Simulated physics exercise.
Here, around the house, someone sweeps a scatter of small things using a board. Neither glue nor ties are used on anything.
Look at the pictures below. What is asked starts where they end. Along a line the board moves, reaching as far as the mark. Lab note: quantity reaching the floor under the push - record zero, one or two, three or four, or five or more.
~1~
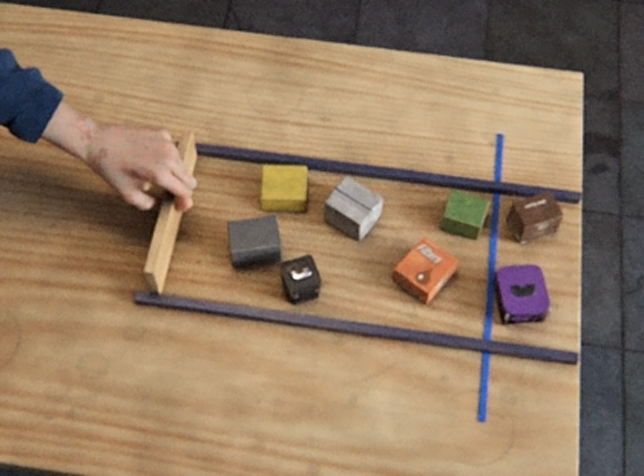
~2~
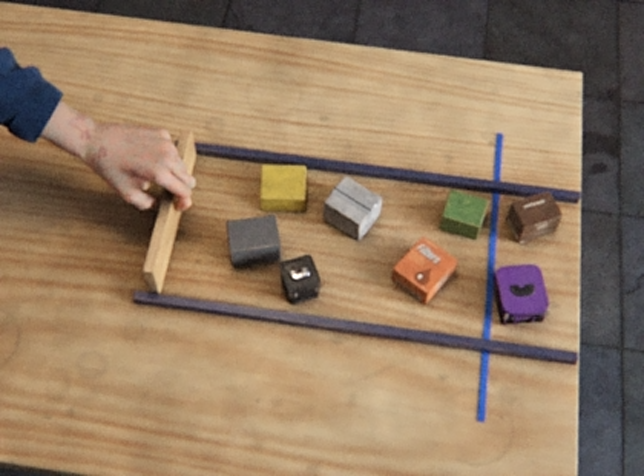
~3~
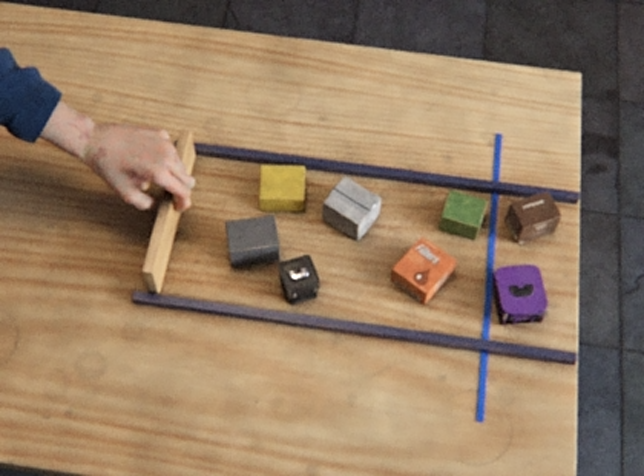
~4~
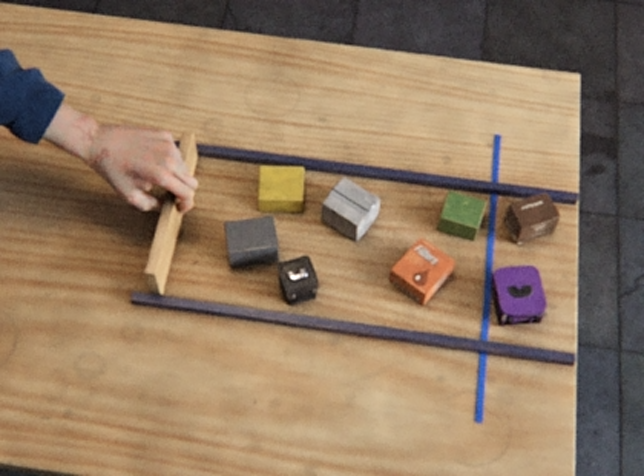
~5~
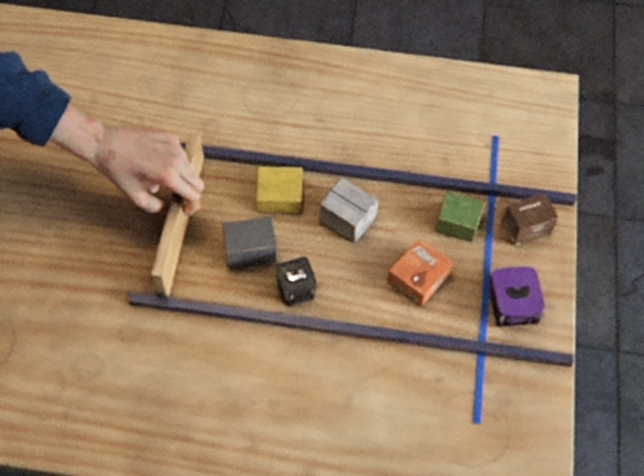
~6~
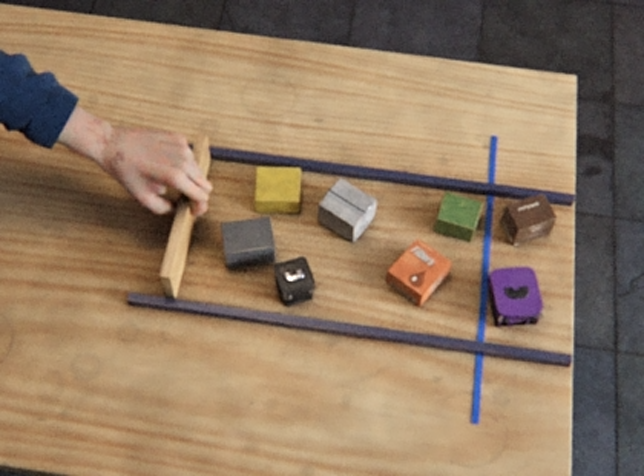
Recorded: Three or four.
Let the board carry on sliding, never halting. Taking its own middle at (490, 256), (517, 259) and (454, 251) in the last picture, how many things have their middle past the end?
3; 5; 1.
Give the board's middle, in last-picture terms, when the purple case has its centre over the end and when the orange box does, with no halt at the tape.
The middle would be close to (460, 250) and then close to (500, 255).
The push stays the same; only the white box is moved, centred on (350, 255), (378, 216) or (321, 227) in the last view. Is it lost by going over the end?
Results in turn - saved; saved; saved.
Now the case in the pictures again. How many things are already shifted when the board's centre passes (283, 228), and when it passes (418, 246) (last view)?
Respectively 4 and 8.
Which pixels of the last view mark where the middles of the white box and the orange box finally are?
Around (559, 239), then around (560, 281).
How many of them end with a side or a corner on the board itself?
I count 3 of them.
A little later, none off yet; brown box at rest near (528, 220); purple case at rest near (514, 297); green block at rest near (458, 217).
Next, none off yet; brown box at rest near (528, 220); purple case at rest near (514, 297); green block shifted a little near (478, 216).
Later still, none off yet; brown box tilted well over near (602, 243); purple case shifted about its own width near (558, 305); green block shifted well along near (556, 227).
When it is over, the number that fall off is three or four; down, green block, purple case and brown box.
